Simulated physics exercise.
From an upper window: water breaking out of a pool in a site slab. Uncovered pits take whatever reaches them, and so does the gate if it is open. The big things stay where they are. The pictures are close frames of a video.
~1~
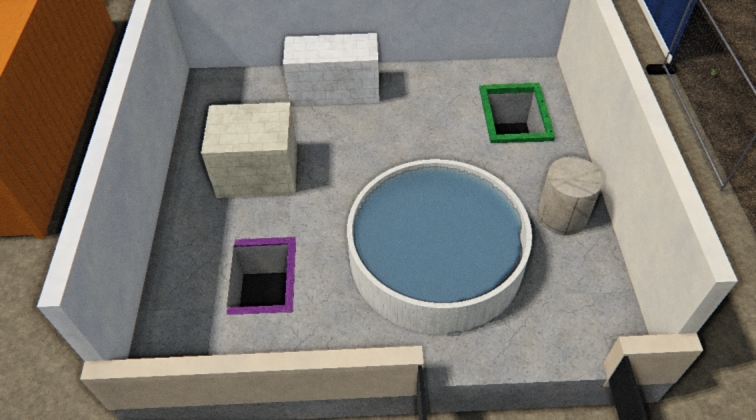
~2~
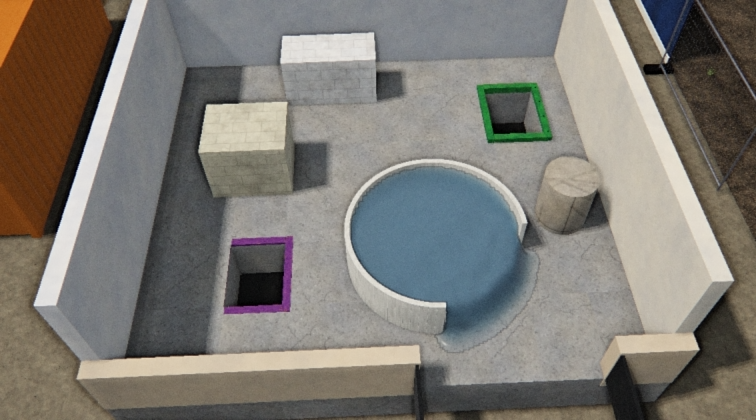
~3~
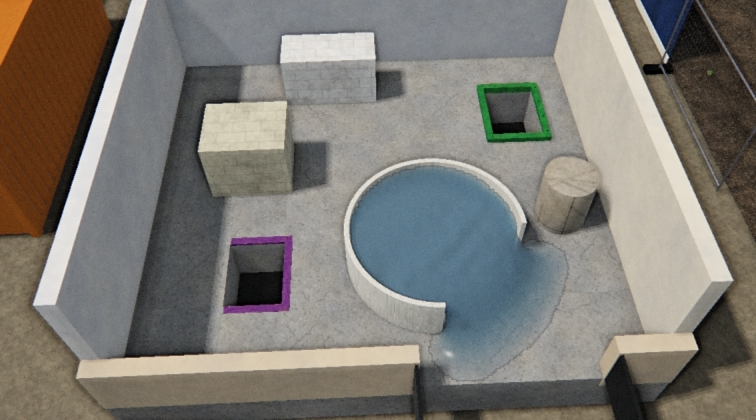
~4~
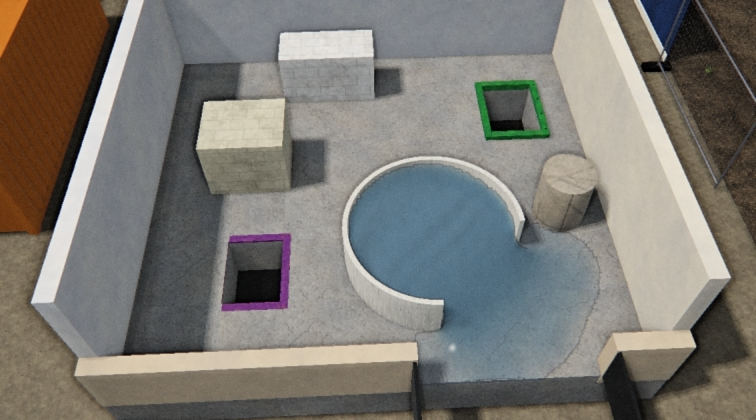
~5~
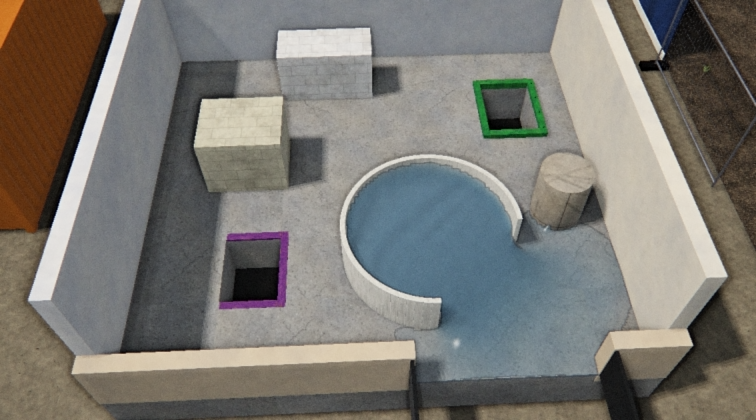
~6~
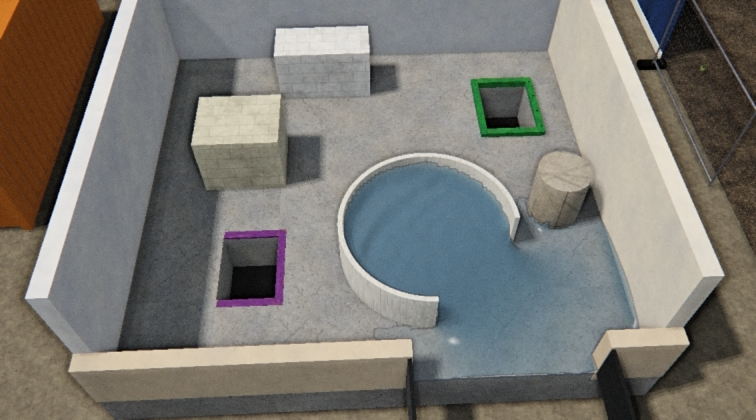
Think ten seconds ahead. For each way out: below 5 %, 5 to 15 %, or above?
In the end: The gate takes more than 15 %; the purple pit takes less than 5 %; the green pit takes less than 5 %.
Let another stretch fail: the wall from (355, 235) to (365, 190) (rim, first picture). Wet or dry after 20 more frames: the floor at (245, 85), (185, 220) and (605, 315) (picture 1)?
As listed: Covered, under water, dry.
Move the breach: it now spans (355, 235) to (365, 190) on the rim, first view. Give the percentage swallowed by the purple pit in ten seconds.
Parts in a hundred: Purple 30.
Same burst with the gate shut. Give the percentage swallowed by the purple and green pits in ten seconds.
Parts in a hundred: Purple 8, green 6.
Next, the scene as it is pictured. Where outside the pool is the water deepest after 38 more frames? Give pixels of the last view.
Near (629, 354).
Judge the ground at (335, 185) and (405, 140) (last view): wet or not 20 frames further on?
In that order: Not flooded, no water.
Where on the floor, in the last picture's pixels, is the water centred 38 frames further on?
I would point to (496, 218).
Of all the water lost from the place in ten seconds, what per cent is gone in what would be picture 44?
Some 85 per cent.
A moment on, water covers 15 % of the floor; the gate 13 %, the purple pit 0 %, the green pit 0 %.
Next, water covers 15 % of the floor; the gate 26 %, the purple pit 0 %, the green pit 0 %.
Then, water covers 25 % of the floor; the gate 40 %, the purple pit 0 %, the green pit 0 %.
Later, water covers 45 % of the floor; the gate 55 %, the purple pit 0 %, the green pit 1 %.
In the end, water covers 60 % of the floor; the gate 65 %, the purple pit 0 %, the green pit 1 %.
